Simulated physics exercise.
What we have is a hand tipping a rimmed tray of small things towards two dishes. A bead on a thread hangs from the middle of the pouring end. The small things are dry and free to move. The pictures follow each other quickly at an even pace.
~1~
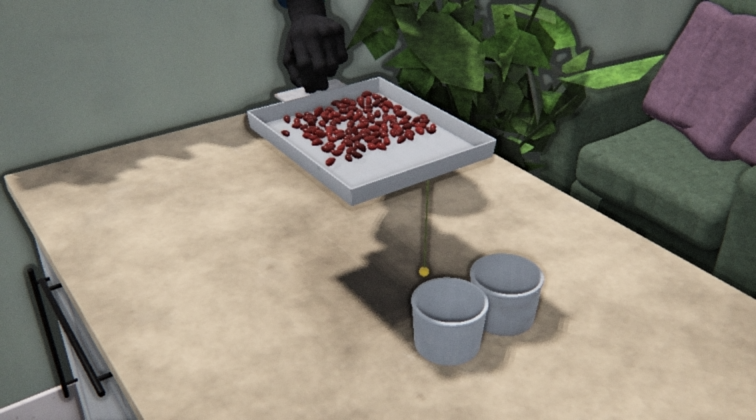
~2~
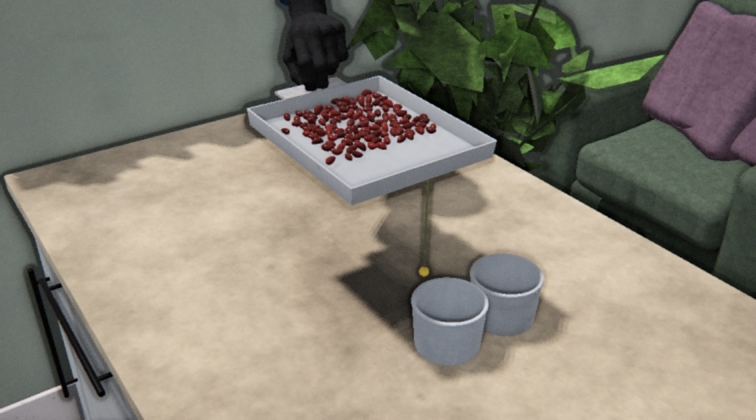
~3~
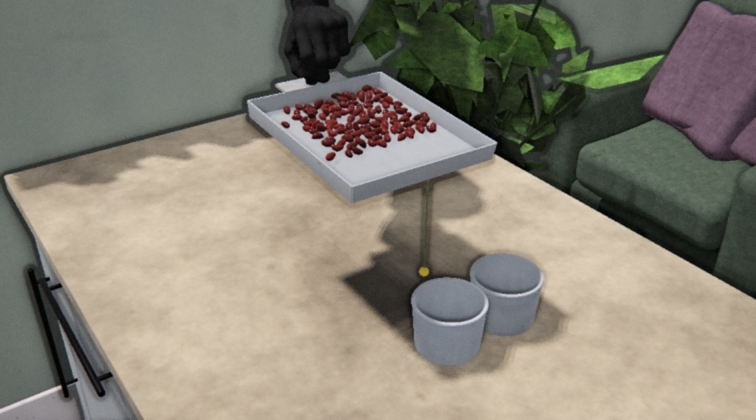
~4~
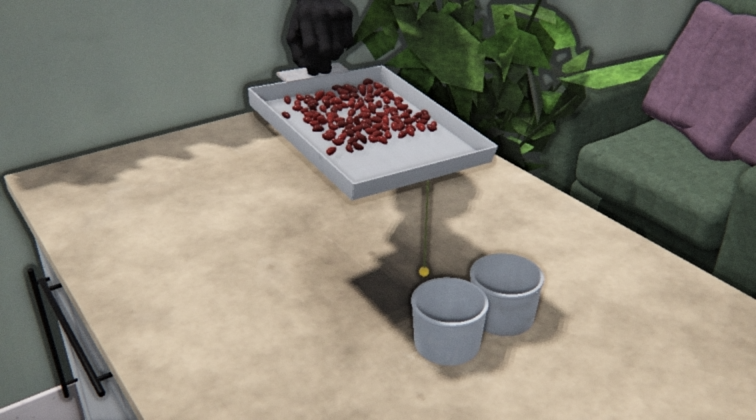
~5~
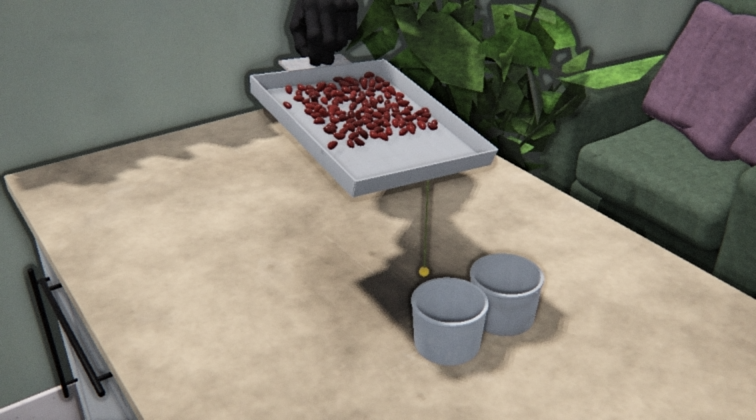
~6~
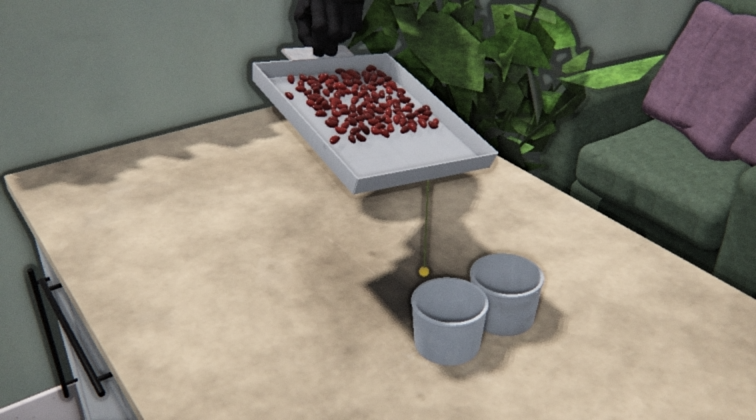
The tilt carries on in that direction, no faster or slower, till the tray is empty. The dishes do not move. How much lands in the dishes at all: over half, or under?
The two hold less than half of the load.
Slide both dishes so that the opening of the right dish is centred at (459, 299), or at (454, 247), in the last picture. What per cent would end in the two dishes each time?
The first gives 0 %, the second 40 %.
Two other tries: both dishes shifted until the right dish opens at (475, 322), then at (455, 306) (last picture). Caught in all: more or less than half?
The first try: The smaller part. The second: Below a half.
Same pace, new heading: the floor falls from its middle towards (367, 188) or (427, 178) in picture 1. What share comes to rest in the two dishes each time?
In turn 0 and 60 in a hundred.
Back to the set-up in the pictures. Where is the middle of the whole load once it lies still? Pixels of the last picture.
Roughly at (477, 294).
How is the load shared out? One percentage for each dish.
For the left dish some 0 %, for the right dish some 30 %.
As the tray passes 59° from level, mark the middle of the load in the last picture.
Near (445, 130).
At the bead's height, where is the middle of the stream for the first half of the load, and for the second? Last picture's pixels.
The first part at (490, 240); the rest at (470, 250).
Just after the last frame, tray tipped steeply; almost all on the tray; just a few in the air.
A moment on, tray tipped right over; the larger part on the tray; about a tenth in the right dish; about a tenth outside both; just a few in the air.
Further on, tray tipped past a quarter turn; just a few in the left dish; roughly a third in the right dish; roughly two thirds outside both.
When it is over, tray tipped past a quarter turn; just a few in the left dish; roughly a third in the right dish; roughly two thirds outside both.
